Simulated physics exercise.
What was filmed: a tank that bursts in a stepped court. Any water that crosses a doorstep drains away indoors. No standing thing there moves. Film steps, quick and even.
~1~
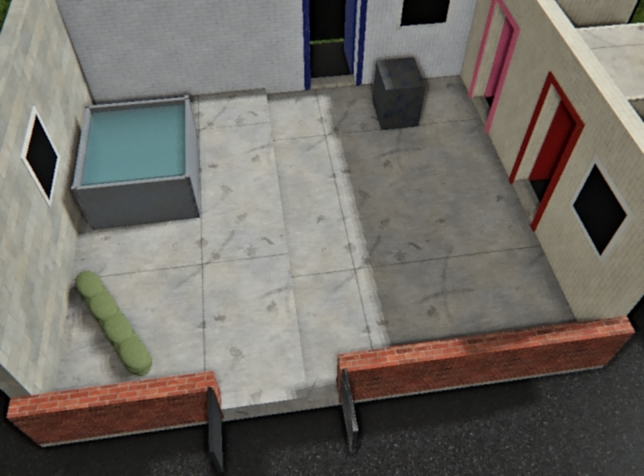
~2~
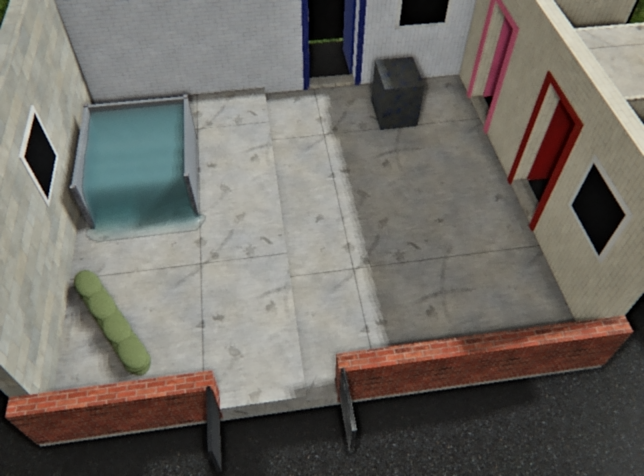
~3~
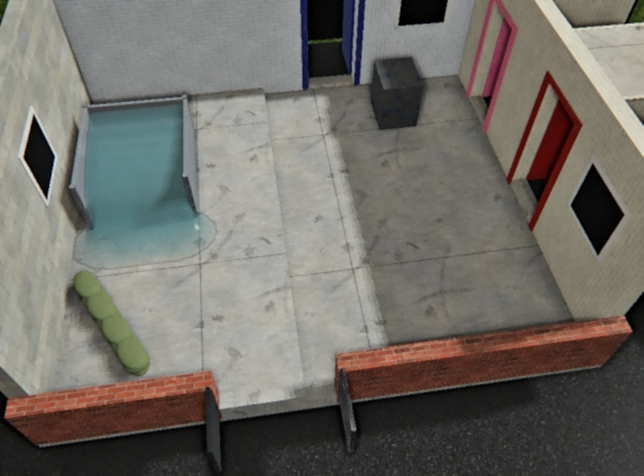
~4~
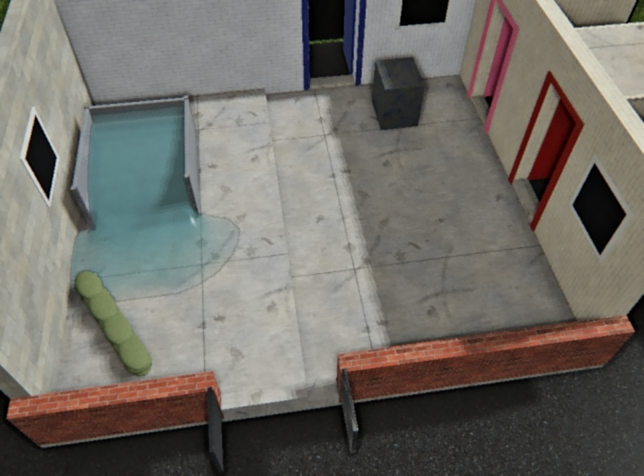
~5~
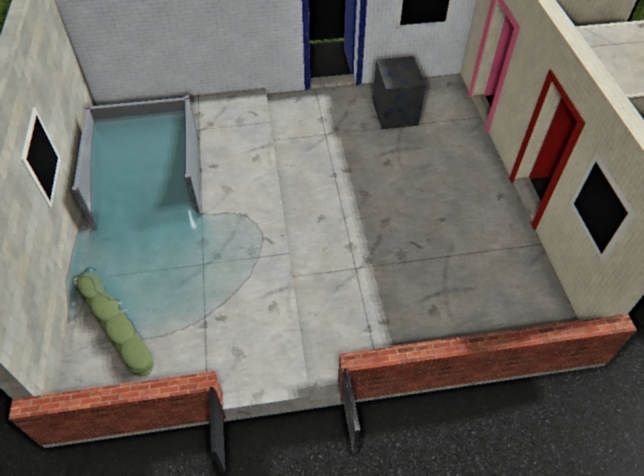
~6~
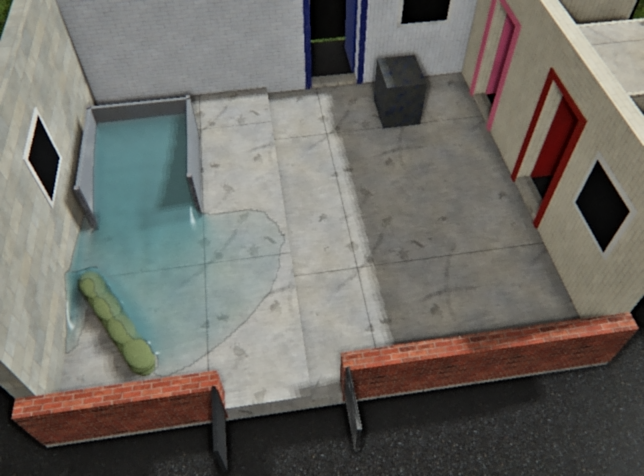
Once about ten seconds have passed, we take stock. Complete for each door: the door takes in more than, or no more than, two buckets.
Completed: The red door takes in no more than two buckets; the pink door takes in no more than two buckets; the blue door takes in no more than two buckets.
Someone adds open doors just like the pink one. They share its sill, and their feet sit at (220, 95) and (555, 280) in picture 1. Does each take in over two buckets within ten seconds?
Well, one comes out lower, the other comes out higher.
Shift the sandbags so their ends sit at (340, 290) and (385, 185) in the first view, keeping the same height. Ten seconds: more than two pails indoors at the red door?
Note - the red door: Below the limit.
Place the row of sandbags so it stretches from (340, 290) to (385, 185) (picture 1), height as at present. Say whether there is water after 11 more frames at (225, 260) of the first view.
At that place: Awash.
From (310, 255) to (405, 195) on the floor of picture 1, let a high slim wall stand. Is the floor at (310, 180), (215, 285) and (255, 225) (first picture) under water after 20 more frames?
Untouched; submerged; untouched.
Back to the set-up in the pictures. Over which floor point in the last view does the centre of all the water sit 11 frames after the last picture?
The balance point is around (170, 275).
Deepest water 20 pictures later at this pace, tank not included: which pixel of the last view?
Check roughly (86, 303).
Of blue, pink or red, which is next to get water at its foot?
The red one.
A moment on, water covers 25 % of the floor; the red door not reached, the pink door not reached, the blue door not reached.
Next, water covers 30 % of the floor; the red door not reached, the pink door not reached, the blue door not reached.
Then, water covers 40 % of the floor; the red door not reached, the pink door not reached, the blue door not reached.
Later, water covers 70 % of the floor; the red door wet at the sill, nothing in, the pink door wet at the sill, nothing in, the blue door not reached.
In the end, water covers 90 % of the floor; the red door wet at the sill, nothing in, the pink door wet at the sill, nothing in, the blue door wet at the sill, nothing in.
